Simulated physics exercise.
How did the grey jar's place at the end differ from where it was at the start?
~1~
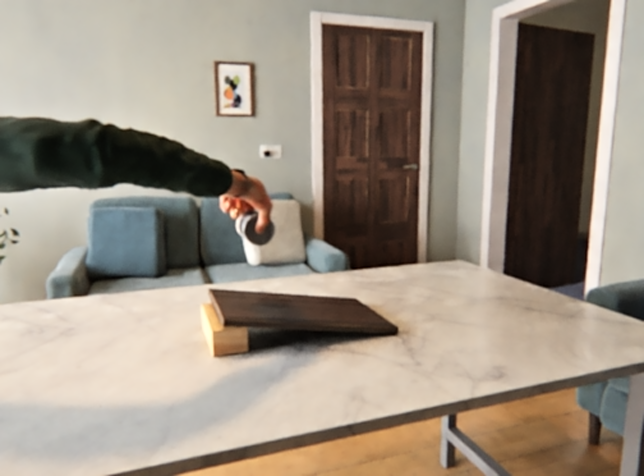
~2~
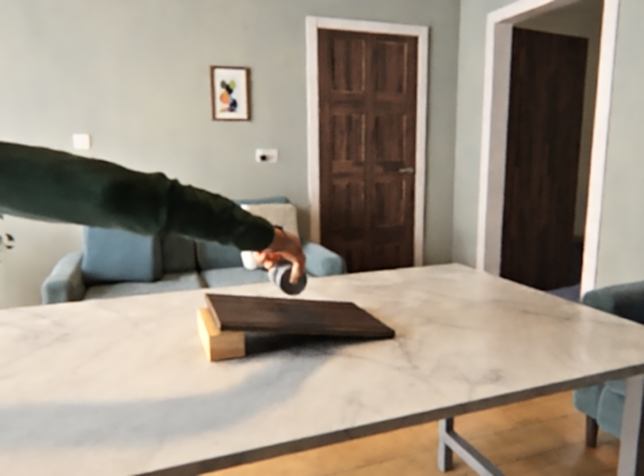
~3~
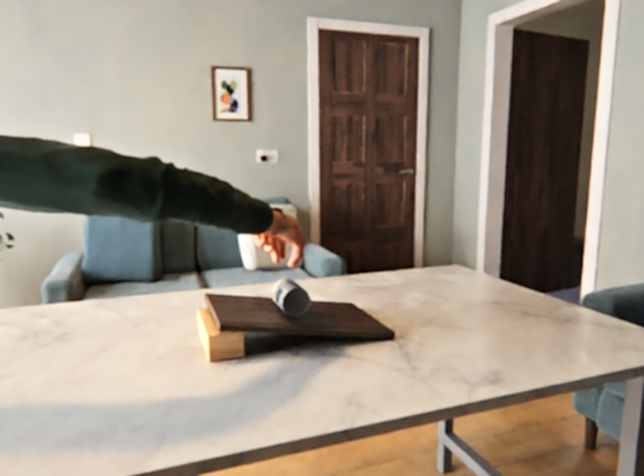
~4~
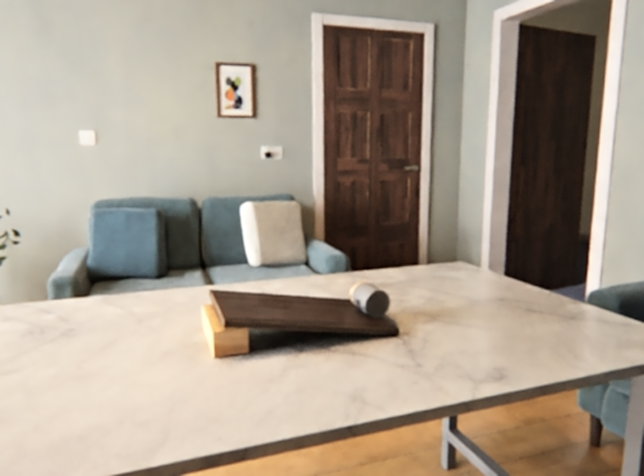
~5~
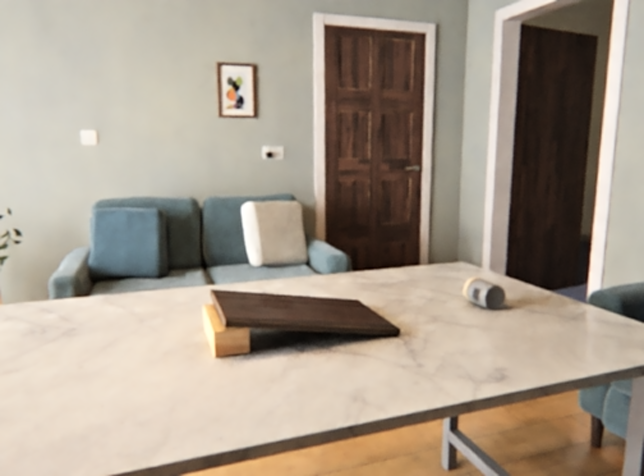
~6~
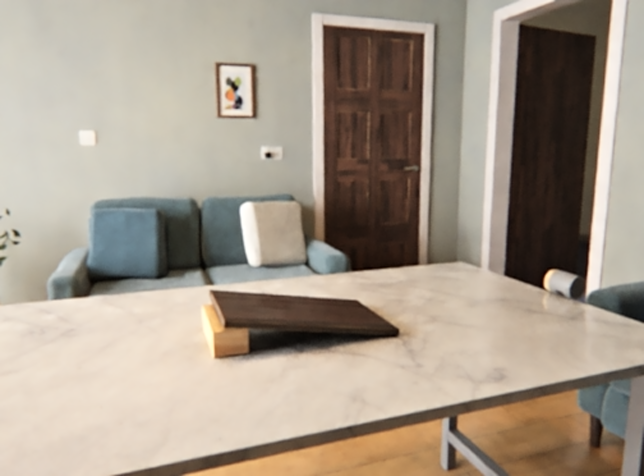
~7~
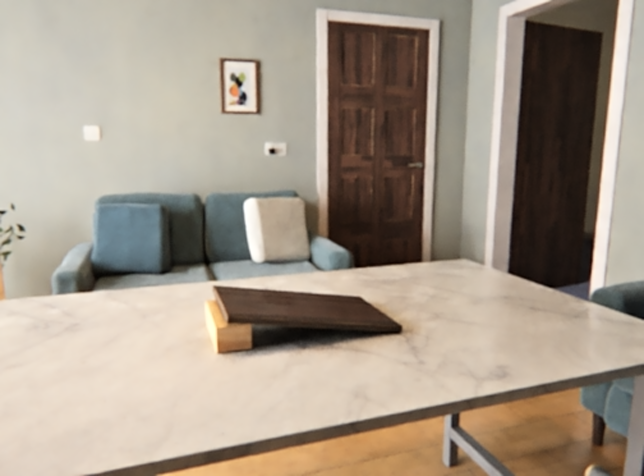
At the start the grey jar was held in a hand above the sloping board. By the end it was far to the right and much lower, down below the tabletop.
